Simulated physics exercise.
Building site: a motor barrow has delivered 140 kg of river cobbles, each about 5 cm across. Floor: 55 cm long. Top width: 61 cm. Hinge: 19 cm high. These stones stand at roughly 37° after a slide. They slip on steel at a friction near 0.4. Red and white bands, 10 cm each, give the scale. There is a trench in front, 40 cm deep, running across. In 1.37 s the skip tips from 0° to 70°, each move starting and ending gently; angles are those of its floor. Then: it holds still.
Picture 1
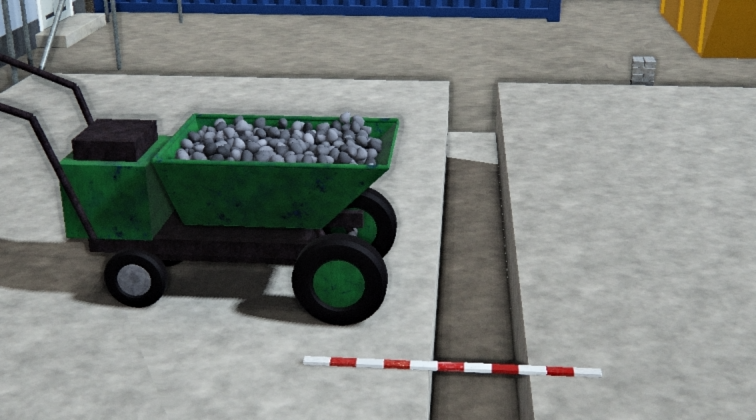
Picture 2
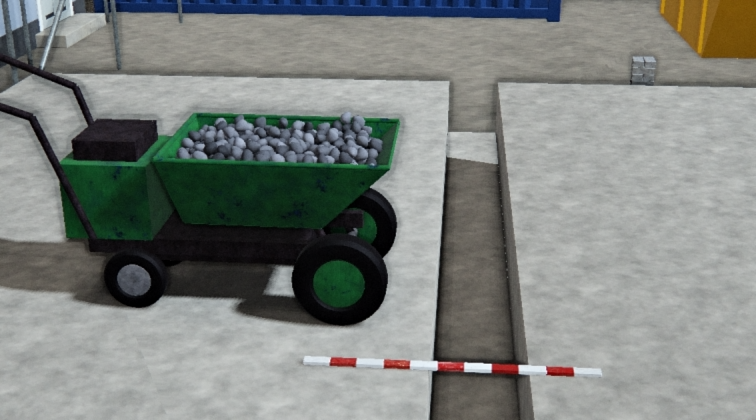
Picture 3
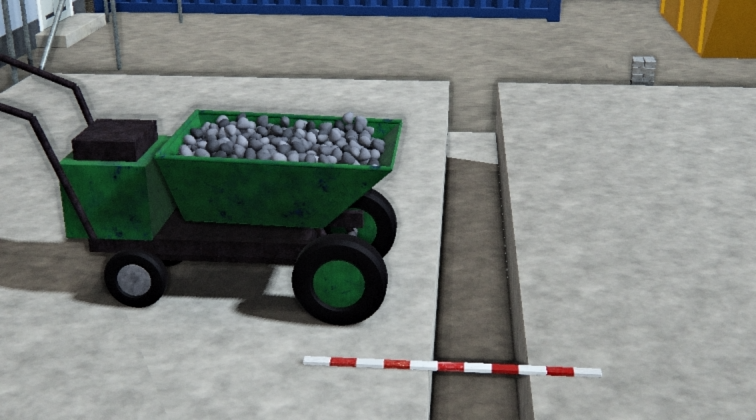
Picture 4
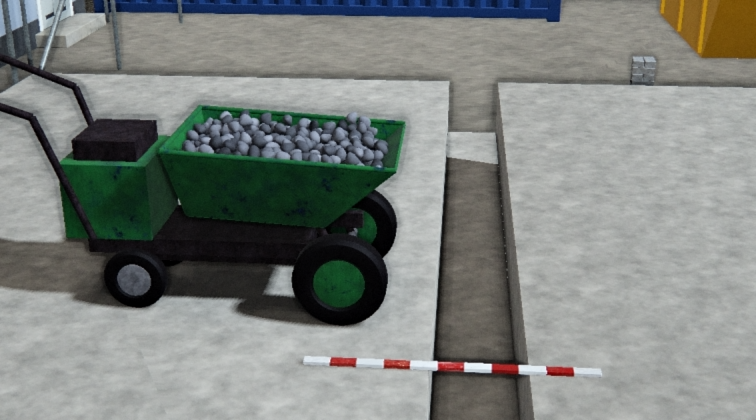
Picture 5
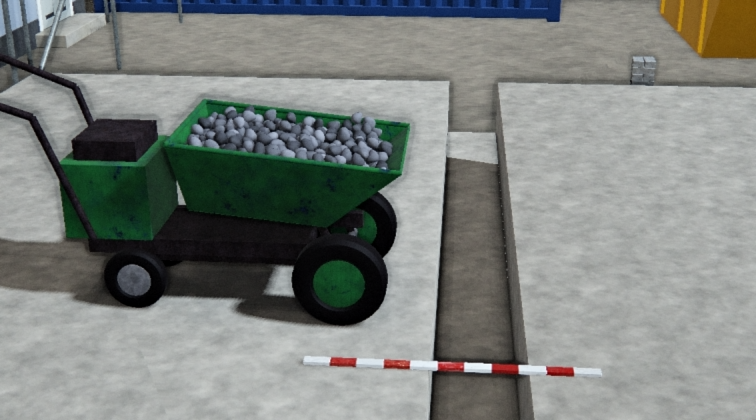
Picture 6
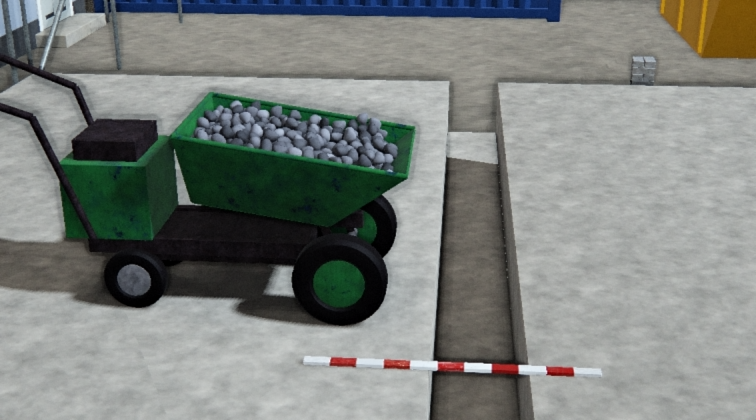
The green skip of a motor barrow, heaped with grey cobbles, sits level at first beside a trench in pale paving. Slowly its rear edge lifts away from the chassis, tilting the skip slightly down to the right, while the stones stay heaped inside and the wheels remain still.
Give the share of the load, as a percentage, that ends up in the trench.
61 %.
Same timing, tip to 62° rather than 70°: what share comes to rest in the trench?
Then about 65 per cent.
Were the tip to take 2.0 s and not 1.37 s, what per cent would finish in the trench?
It would be near 65 per cent.
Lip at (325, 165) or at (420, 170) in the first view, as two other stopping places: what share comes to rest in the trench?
I'd say some 100 per cent and some 30 per cent.
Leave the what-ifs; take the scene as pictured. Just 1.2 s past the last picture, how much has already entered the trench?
Close to 30 per cent at that time.
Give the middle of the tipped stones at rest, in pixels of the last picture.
The tipped stones centre close to (505, 354).
Then, 0.7 s after the last picture the floor is at 59°, 99 % in the skip, 1 % in the trench; the foremost stones are at (488, 226).
Then, 1.2 s after the last picture the floor is at 70°, 44 % in the skip, 31 % in the trench, 25 % past the trench; the foremost stones are at (606, 281).
Then, 1.5 s after the last picture the floor is at 70°, 15 % in the skip, 46 % in the trench, 39 % past the trench; the foremost stones are at (711, 285).
Then, 3.5 s after the last picture the floor is at 70°, 0 % in the skip, 61 % in the trench, 39 % past the trench; the foremost stones are past the picture's edge.
